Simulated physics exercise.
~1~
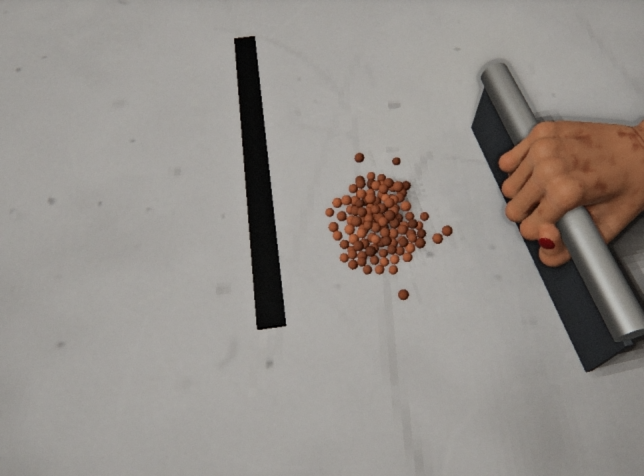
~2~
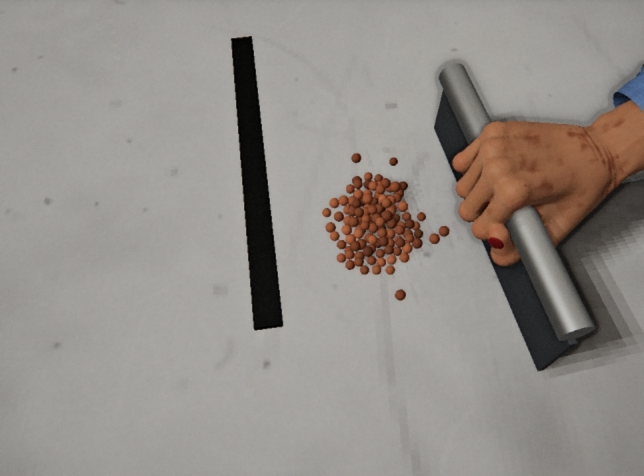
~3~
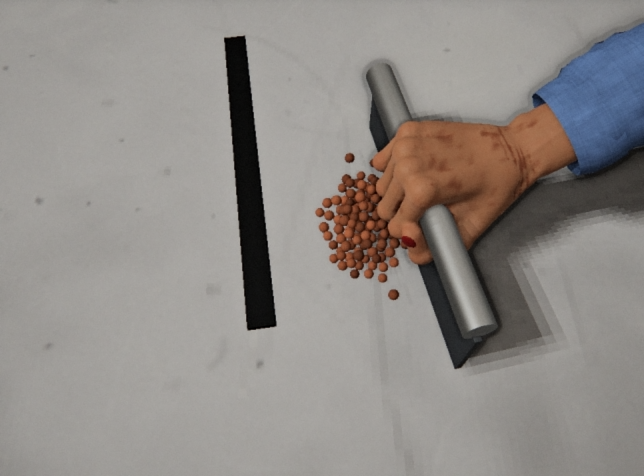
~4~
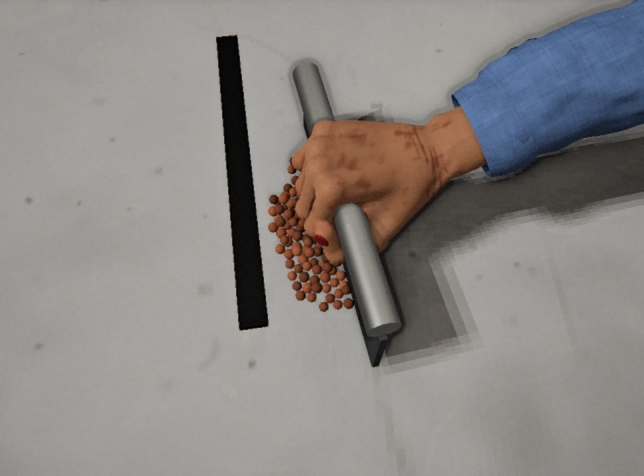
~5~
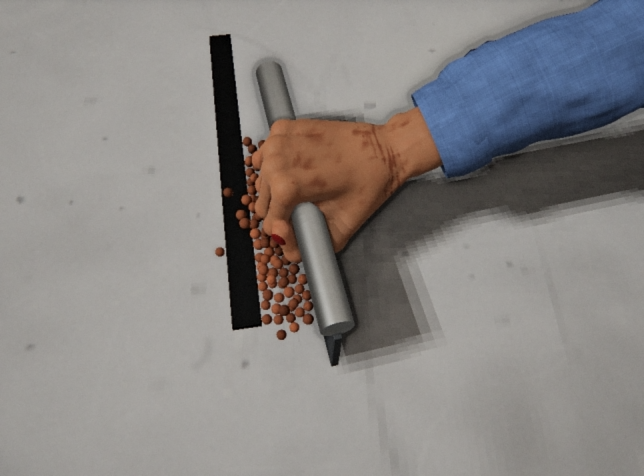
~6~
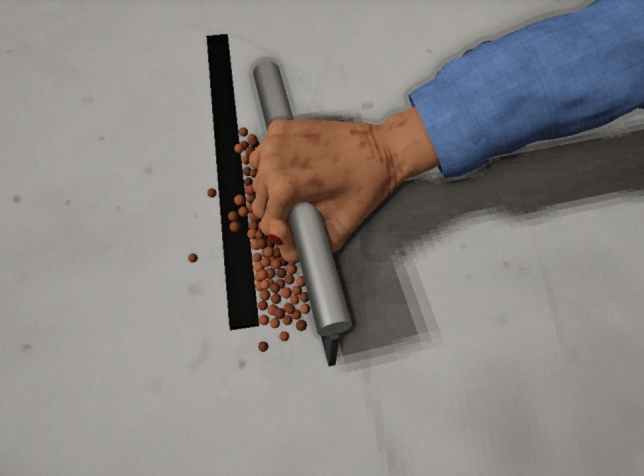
On a pale grey surface, a hand pushes a scraper left, herding reddish-brown pellets up to a black strip, few crossing it.
